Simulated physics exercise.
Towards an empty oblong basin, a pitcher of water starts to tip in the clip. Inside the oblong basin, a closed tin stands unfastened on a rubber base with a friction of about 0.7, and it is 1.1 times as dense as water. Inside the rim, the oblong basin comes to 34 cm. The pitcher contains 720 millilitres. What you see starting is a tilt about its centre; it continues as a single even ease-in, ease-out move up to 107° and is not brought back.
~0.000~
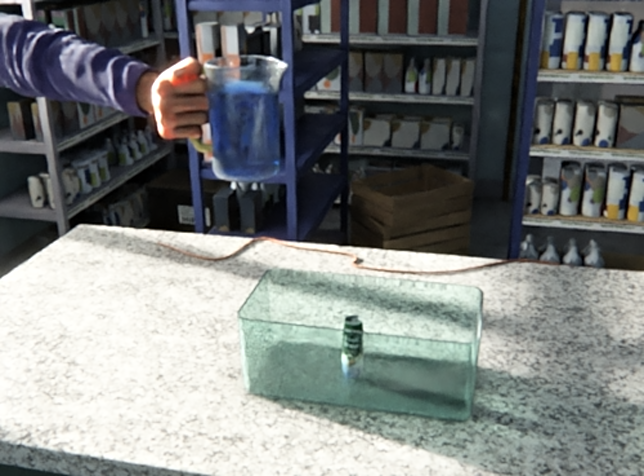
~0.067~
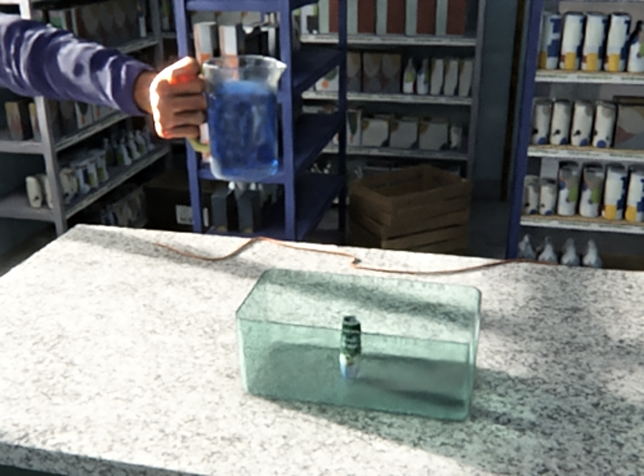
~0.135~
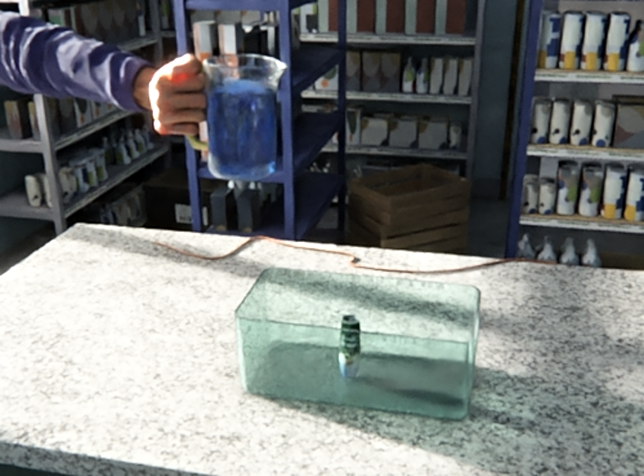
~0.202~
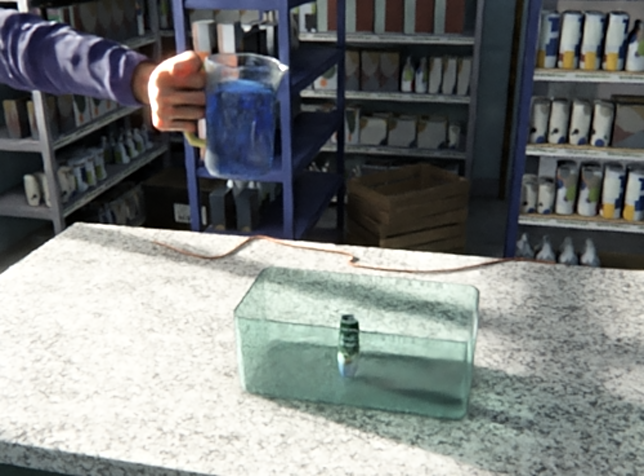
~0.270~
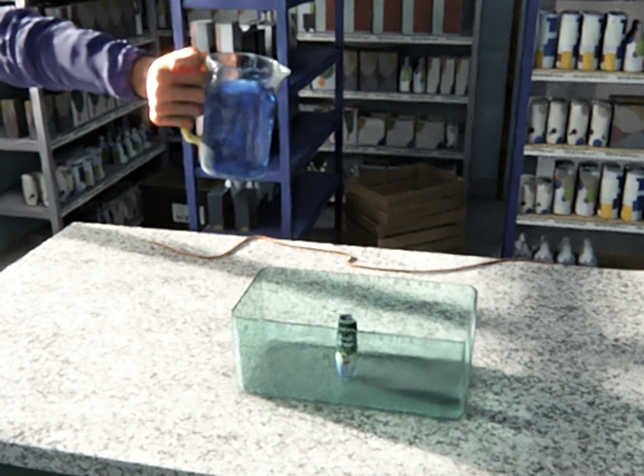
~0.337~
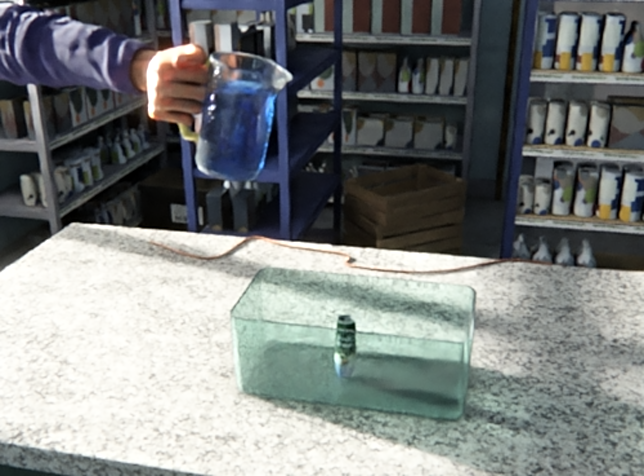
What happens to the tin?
It does not capsize.
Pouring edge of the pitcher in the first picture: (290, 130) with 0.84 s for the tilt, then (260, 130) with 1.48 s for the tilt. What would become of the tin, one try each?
Trial 1 - tin tips; trial 2 - tin tips.
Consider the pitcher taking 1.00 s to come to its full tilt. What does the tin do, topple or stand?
The tin stays on its base.
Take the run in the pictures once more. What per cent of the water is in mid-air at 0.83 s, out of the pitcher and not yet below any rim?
I'd put it at about 8 percent.
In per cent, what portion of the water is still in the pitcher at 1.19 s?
I'd say some 46 per cent remains.
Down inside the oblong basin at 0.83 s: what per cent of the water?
I'd put it near 0 percent.
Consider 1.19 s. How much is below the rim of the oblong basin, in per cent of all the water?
Around 24 parts in a hundred.
After 0.83 s the tilt is 64° and 92 per cent is still to pour; the tin stands where it began.
After 1.19 s the tilt is 97° and 45 per cent is still to pour; the tin stands where it began.
After 1.57 s the tilt is 107° and 4 per cent is still to pour; the tin stands where it began.
After 1.98 s the tilt is 107° and 0 per cent is still to pour; the tin stands where it began.
In the end the tin stands where it began.
